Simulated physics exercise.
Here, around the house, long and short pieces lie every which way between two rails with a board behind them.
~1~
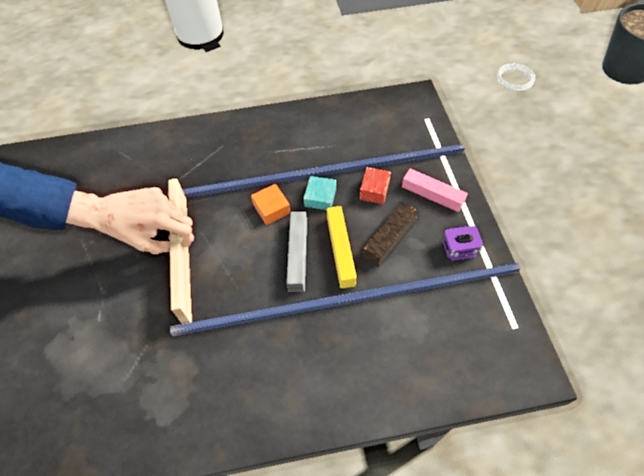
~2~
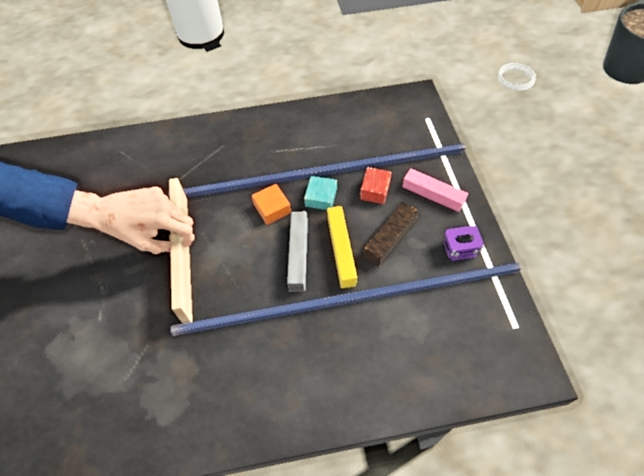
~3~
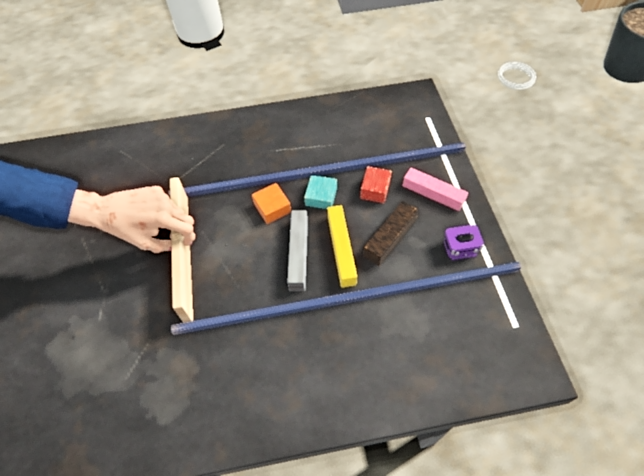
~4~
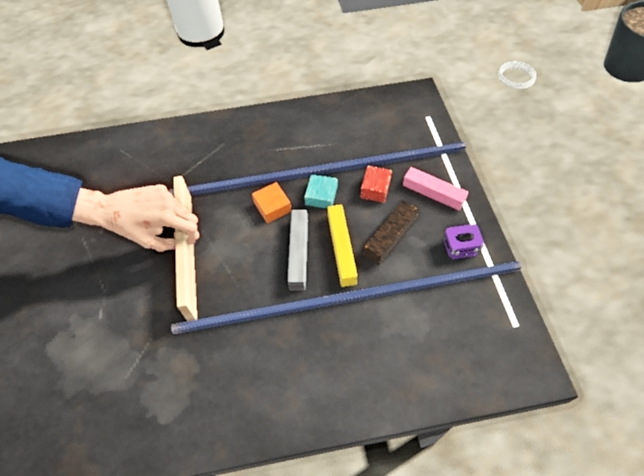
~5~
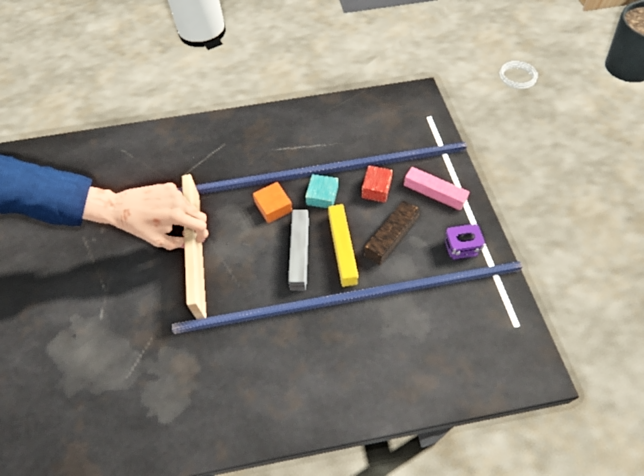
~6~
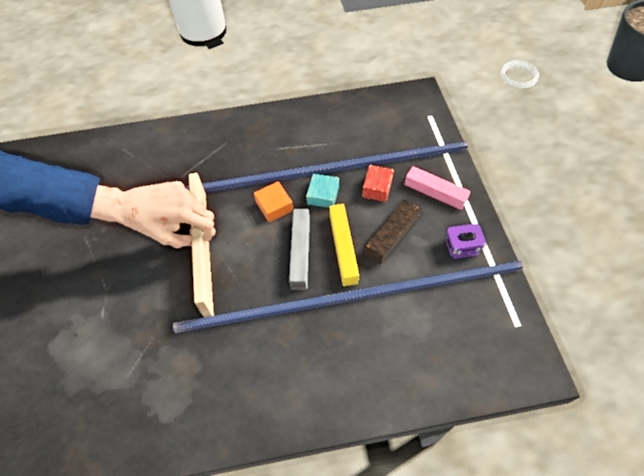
In the video, a hand holds a light wooden board upright between two blue rails on a dark tabletop, then slides it a short way right toward scattered colourful blocks and bars, which stay essentially still.
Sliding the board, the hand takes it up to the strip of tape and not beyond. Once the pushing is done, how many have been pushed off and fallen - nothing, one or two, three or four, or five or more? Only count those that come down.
I expect at least five of them will drop off.
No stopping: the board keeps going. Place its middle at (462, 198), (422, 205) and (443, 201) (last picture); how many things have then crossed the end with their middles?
Per position: 5 / 1 / 3.
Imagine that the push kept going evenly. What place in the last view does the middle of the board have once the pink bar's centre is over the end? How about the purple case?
The middle is at (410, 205) when it's the pink bar, and at (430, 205) when it's the purple case.
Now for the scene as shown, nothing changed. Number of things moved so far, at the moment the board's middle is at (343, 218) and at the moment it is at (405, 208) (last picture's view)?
First 7, after that 8.
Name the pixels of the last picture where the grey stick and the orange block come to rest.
Near (483, 216) and (470, 173).
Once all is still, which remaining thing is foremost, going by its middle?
That's the yellow bar.
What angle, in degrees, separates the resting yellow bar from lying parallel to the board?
About 0° out of line.
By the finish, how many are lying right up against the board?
Contact count: 2.
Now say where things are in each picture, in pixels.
The first frame shows purple case (462, 244); pink bar (434, 190); red block (375, 186); board (180, 248); tape (465, 209).
The second frame shows pink bar (434, 190); turquoise block (321, 193).
The third frame shows red block (376, 185); black bar (391, 233).
The fourth frame shows purple case (463, 242); yellow bar (342, 244).
The fifth frame shows pink bar (436, 189); board (194, 244).
The sixth frame shows purple case (464, 241); pink bar (437, 188); red block (378, 183); board (201, 242); tape (468, 207).
Soon after, none off yet; purple case at rest near (464, 241); pink bar at rest near (437, 188); red block at rest near (378, 183).
Then, none off yet; purple case at rest near (464, 241); pink bar moved a little near (455, 186); red block moved about its own width near (417, 176).
Further on, none off yet; purple case moved about its own width near (507, 233); pink bar tipped well over near (499, 200); red block moved well along near (480, 164).
At rest, the number that fall off is five or more; fallen, turquoise block, black bar, red block, pink bar and purple case.
